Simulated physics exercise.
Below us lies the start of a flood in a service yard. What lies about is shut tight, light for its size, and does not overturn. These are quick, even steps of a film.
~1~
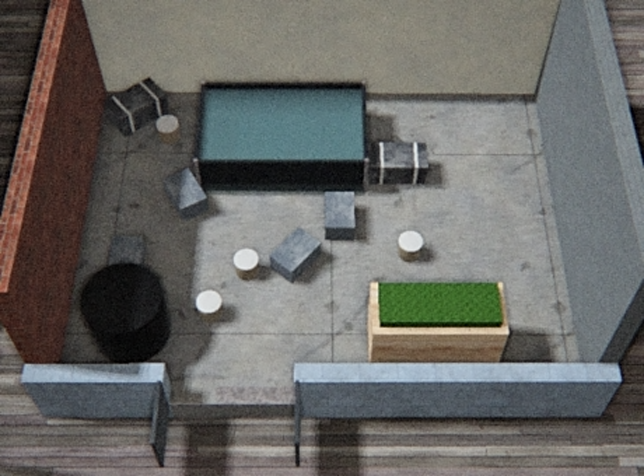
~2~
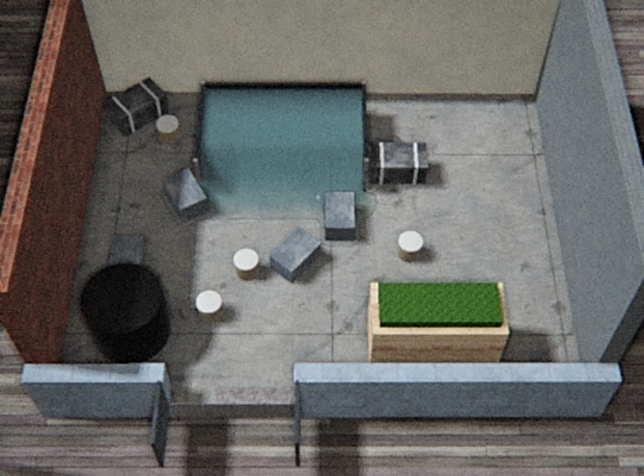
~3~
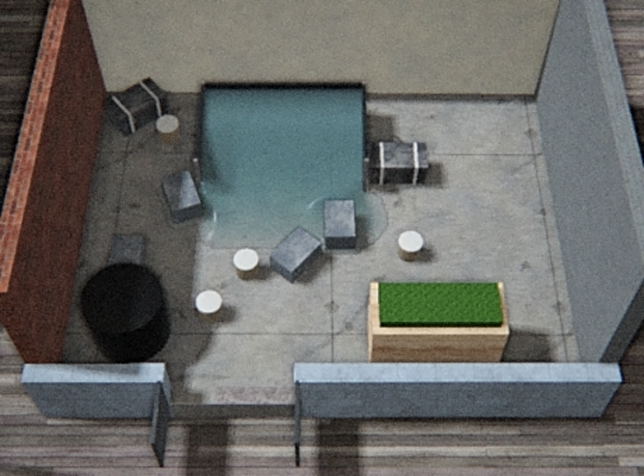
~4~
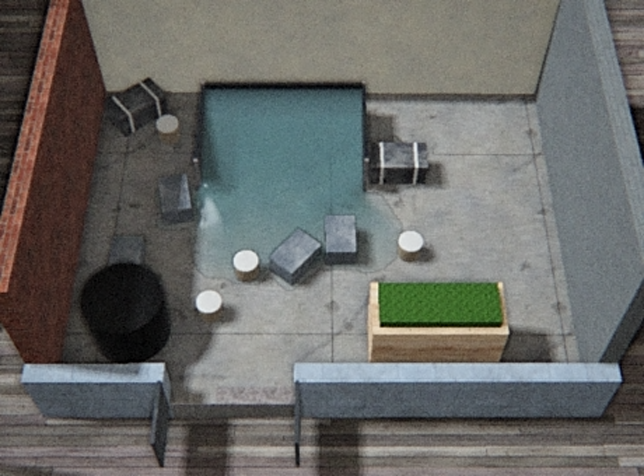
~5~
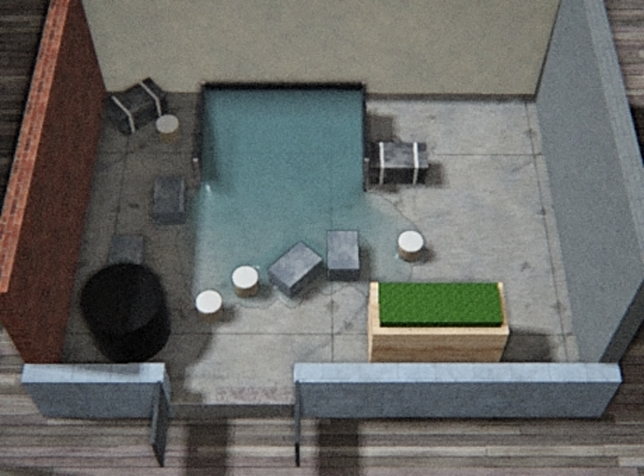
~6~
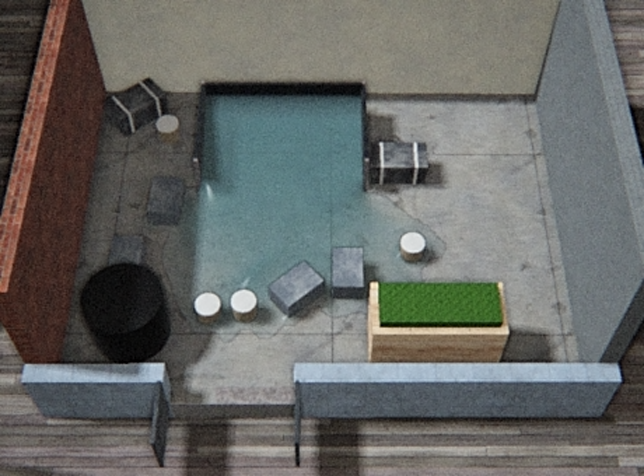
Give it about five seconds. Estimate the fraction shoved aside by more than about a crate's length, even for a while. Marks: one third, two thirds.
Share: From one to two thirds.
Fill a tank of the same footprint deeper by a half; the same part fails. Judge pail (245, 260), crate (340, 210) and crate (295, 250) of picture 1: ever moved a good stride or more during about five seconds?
One after the other: Yes, shifted that much, moved that far.
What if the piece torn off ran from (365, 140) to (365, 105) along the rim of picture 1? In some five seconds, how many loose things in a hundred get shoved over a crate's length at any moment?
Roughly 10 per cent.
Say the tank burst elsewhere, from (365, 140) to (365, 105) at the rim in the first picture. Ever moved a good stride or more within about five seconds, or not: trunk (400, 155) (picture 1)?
Verdict: Shifted that much.
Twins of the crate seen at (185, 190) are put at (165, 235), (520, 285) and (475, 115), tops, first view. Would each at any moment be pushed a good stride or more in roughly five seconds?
In turn: Never so far, shifted that much, under that.
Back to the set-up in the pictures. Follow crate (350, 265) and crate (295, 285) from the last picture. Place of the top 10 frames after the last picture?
At about (359, 290) and (295, 356).
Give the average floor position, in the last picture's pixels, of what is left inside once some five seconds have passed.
Close to (270, 194).
A moment on, 4 of 10 are well off their spots; 0 afloat.
Next, 5 of 10 are well off their spots; 3 afloat.
Later, 5 of 10 are well off their spots; 2 afloat.
In the end, 5 of 10 are well off their spots, and 5 have been at some point; 0 afloat.
